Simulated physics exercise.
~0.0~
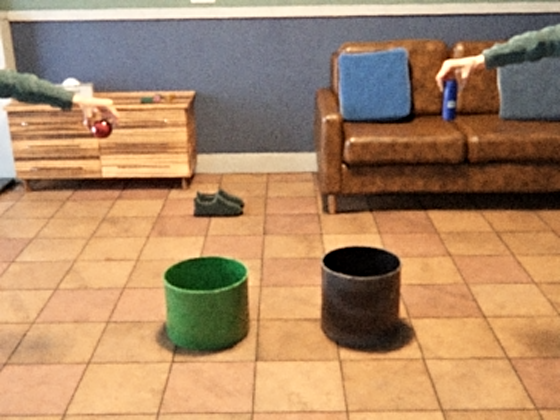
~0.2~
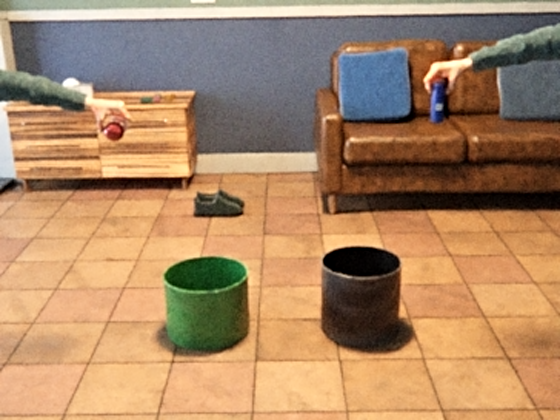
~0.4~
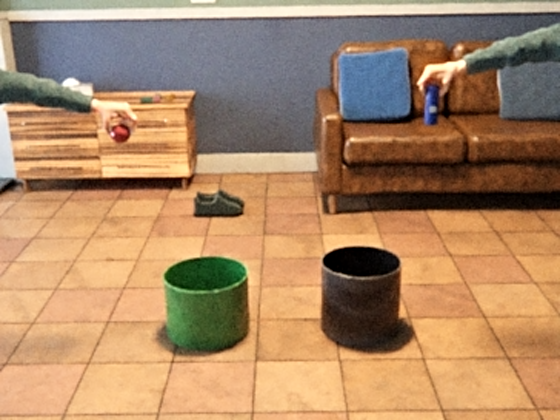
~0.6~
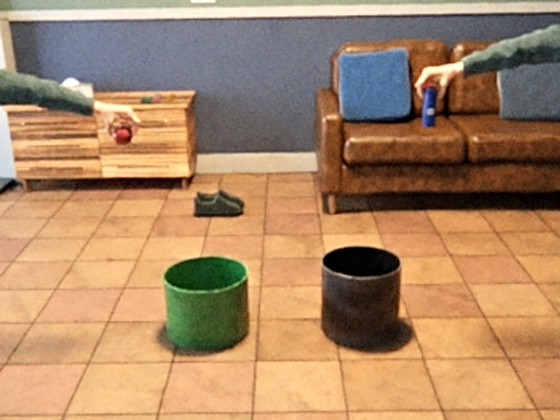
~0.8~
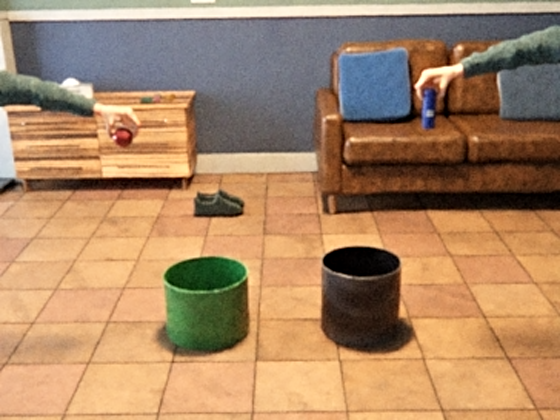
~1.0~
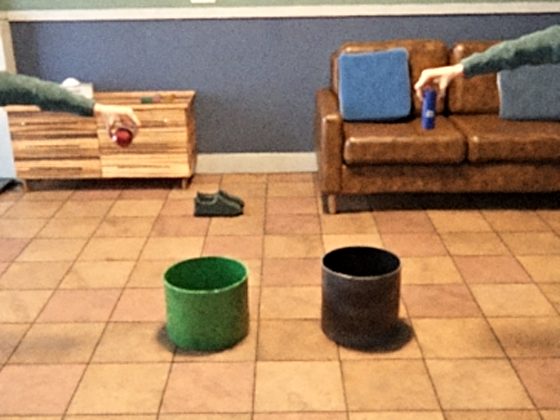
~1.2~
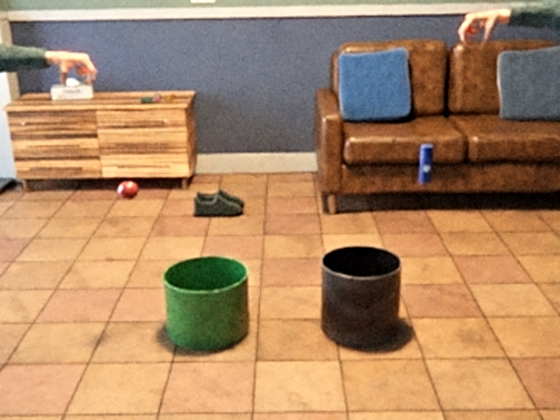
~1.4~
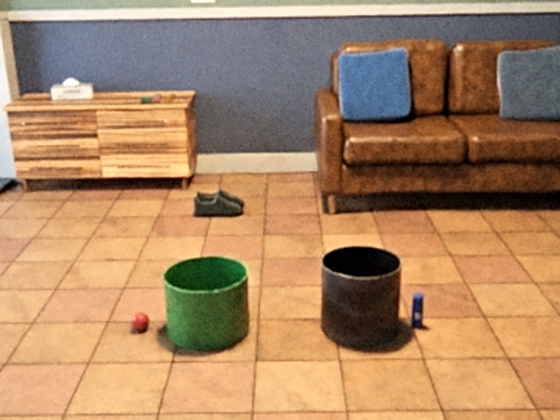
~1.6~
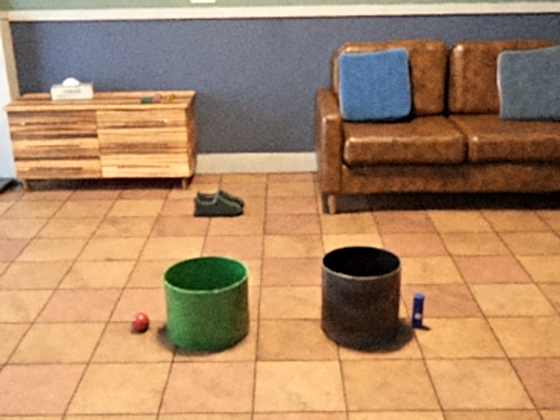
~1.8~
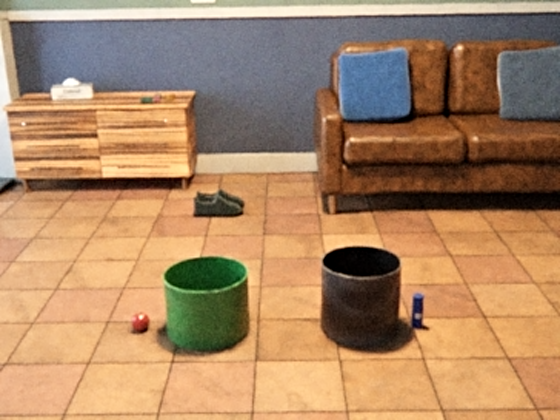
The footage shows two hands holding a red tomato and a blue shaker above a tiled floor, shifting them slightly inward before letting go and withdrawing. Both objects drop, and the tomato ends up left of the green bucket while the shaker stands right of the dark one.
